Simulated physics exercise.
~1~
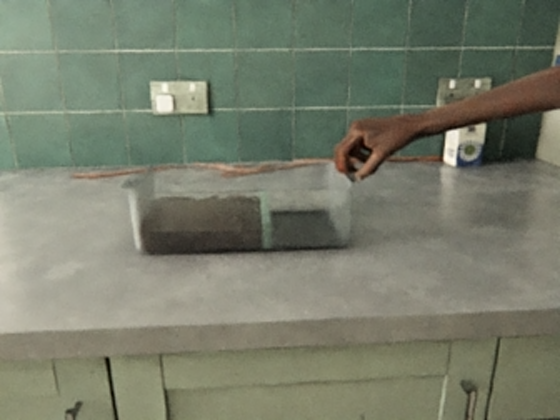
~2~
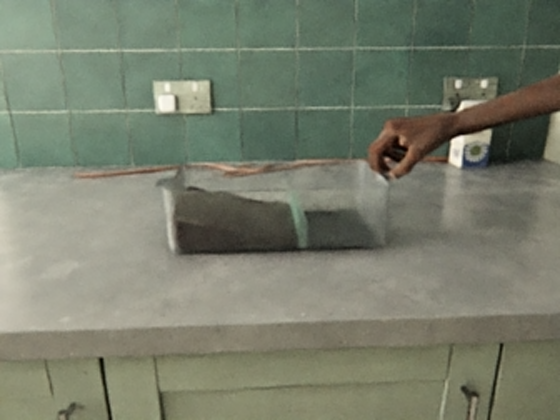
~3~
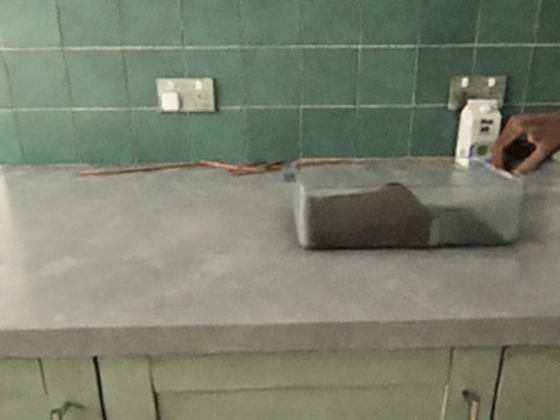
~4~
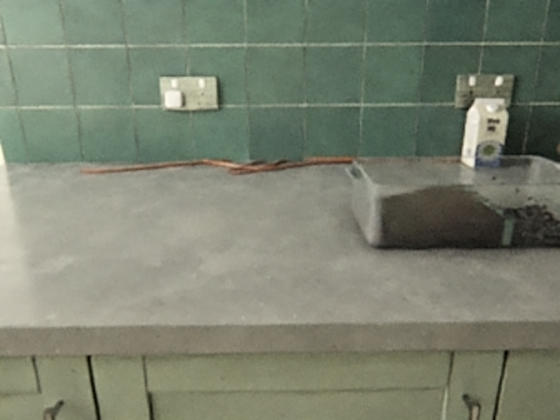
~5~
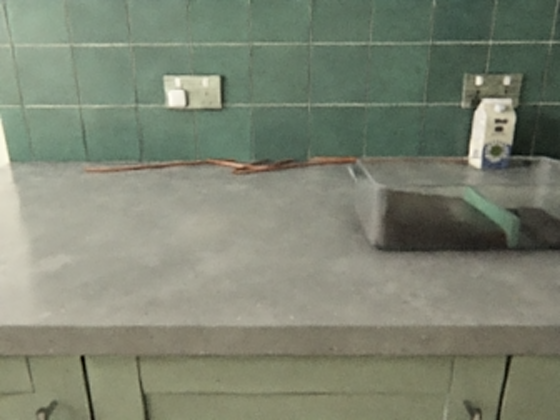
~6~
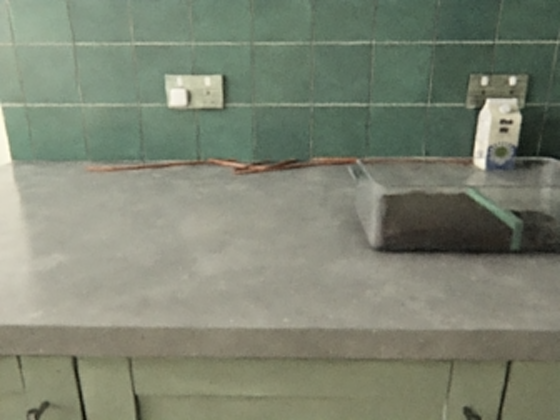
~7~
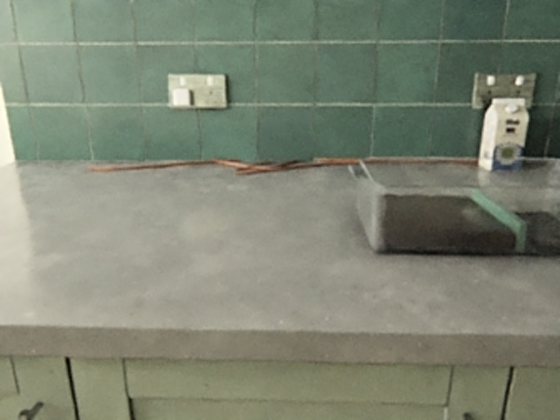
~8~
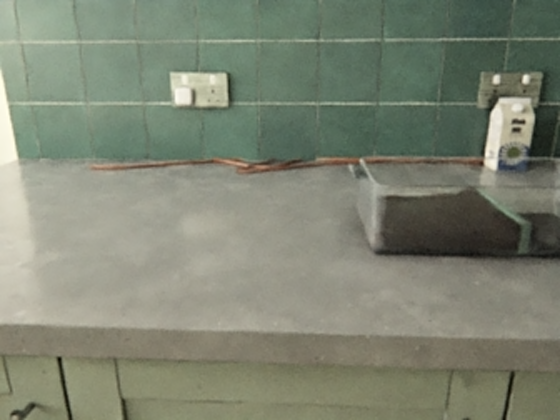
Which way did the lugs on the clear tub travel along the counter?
The lugs moved to the right along with the tub as the hand pulled it.
A hand pulled a clear, divided tub of dark liquid rightwards along a grey counter, and the liquid surged against and over the low divider. The tub stopped partly out of view at the right, its liquid still rocking, mostly left of the divider.
